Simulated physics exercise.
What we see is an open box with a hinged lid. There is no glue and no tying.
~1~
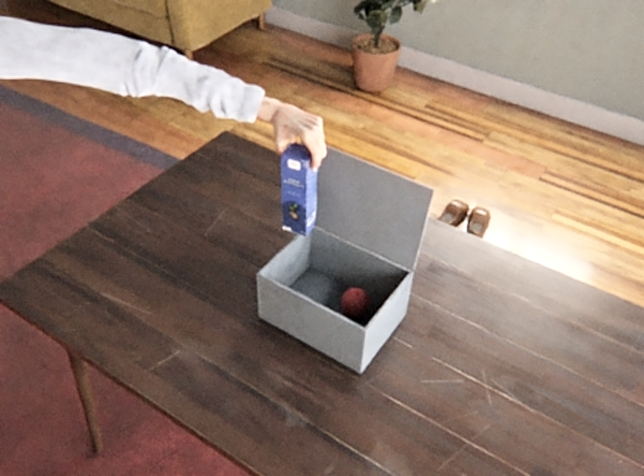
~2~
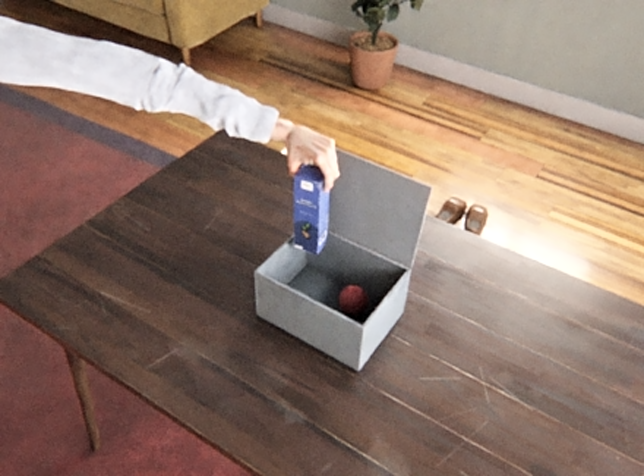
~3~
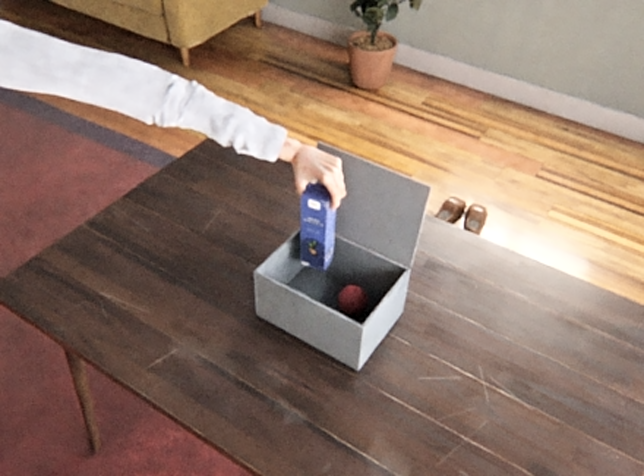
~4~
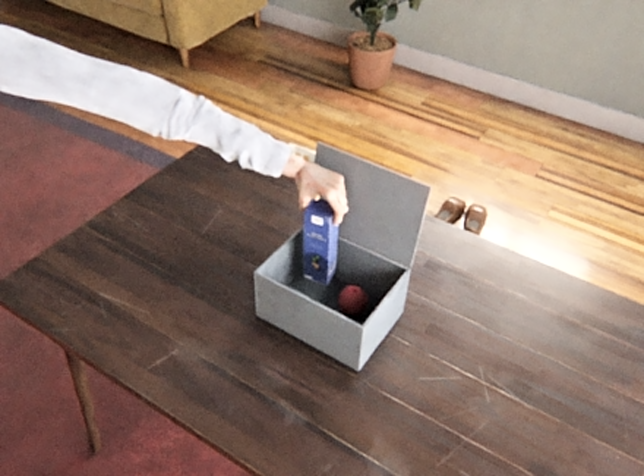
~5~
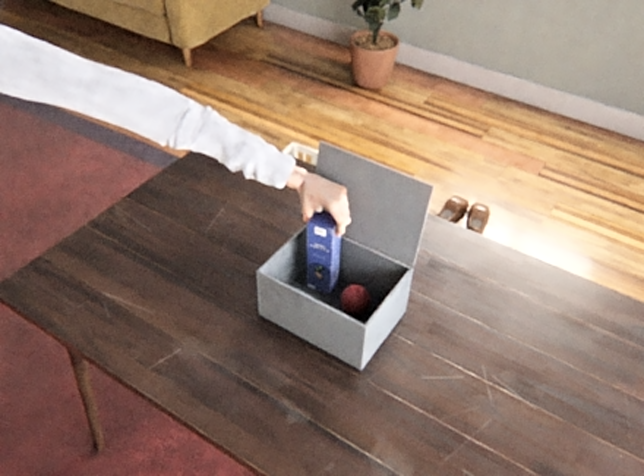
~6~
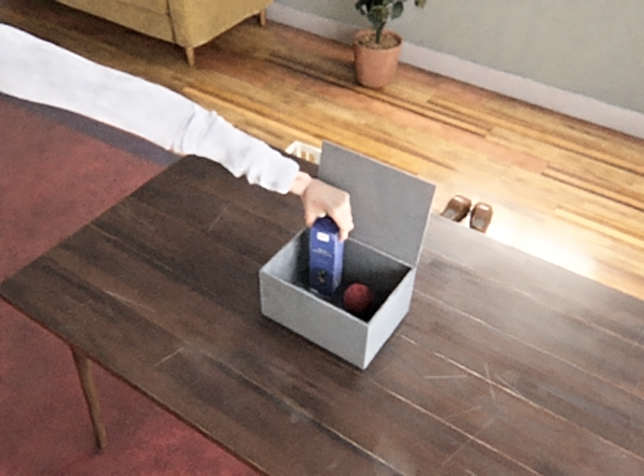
A hand in a white sleeve lowering a blue carton into an open grey box beside a red apple on a wooden table.
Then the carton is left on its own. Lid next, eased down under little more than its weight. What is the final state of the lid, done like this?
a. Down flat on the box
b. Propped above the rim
Option b: Propped above the rim.
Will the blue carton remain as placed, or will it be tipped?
By the end the blue carton has leaned over.
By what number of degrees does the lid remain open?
Some 18 degrees above the rim, more or less.
Then, 1.30 s after the last picture, lid 81° above the rim.
Then, 1.70 s after the last picture, lid 49° above the rim; blue carton tipped 11° from how it was near (323, 262).
Then, 1.90 s after the last picture, lid 25° above the rim; blue carton tipped 35° from how it was near (315, 277).
At rest, lid 18° above the rim; tipped over in the box, blue carton; red apple in place. Seen from the same camera at the end, blue carton near (316, 281).
